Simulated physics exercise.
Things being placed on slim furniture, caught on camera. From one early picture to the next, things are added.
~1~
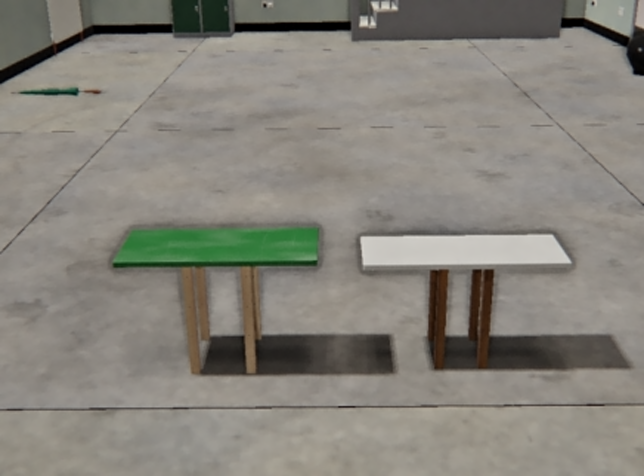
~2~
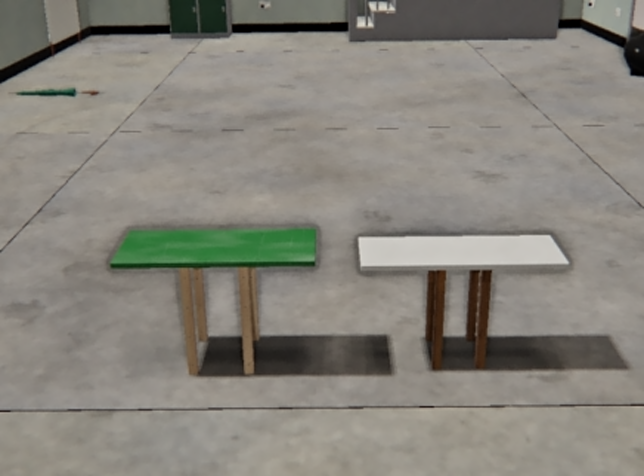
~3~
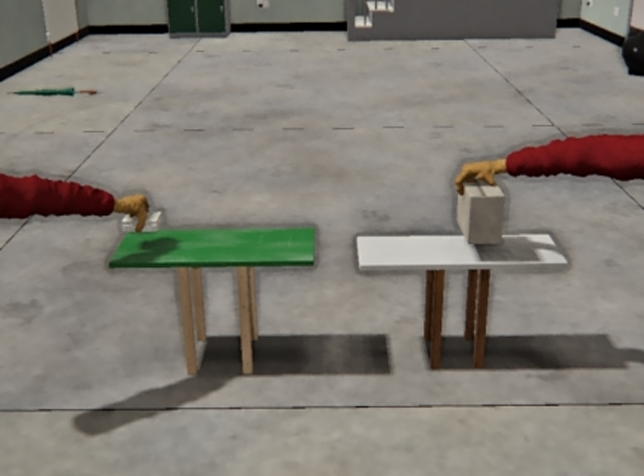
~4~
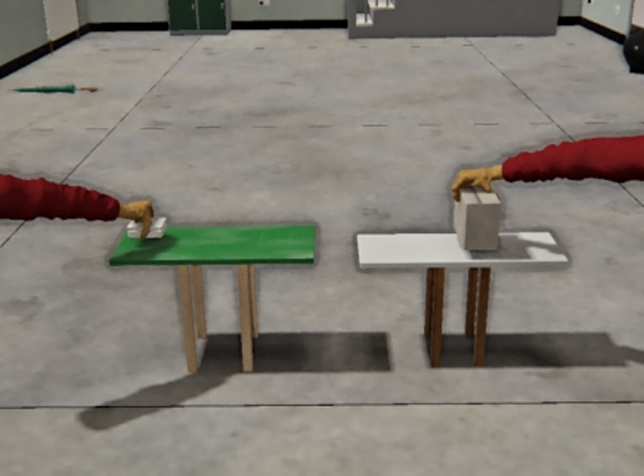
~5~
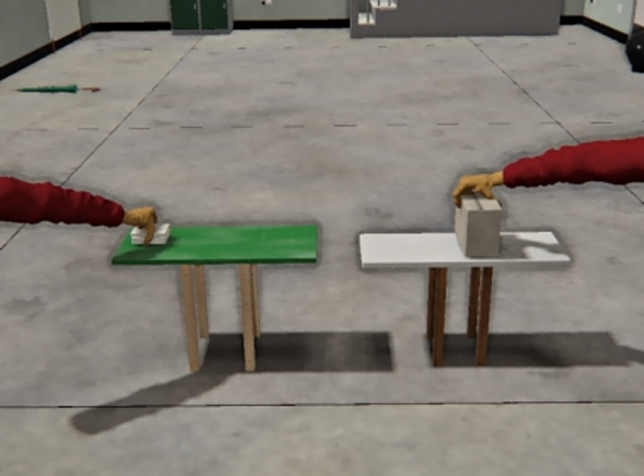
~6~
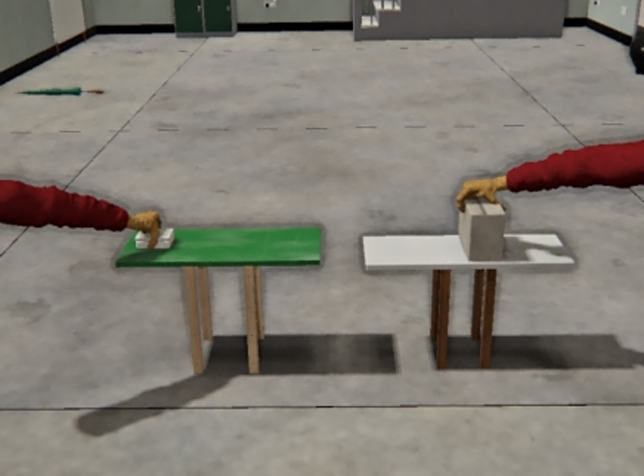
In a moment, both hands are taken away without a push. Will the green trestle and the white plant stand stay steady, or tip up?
The green trestle stays flat on its feet and the white plant stand stays flat on its feet.
Then, 0.22 s past the last view, green trestle at rest near (223, 247); white plant stand at rest near (464, 252).
Finally, the green trestle keeps steady, near (223, 247); the white plant stand keeps steady, near (464, 252).
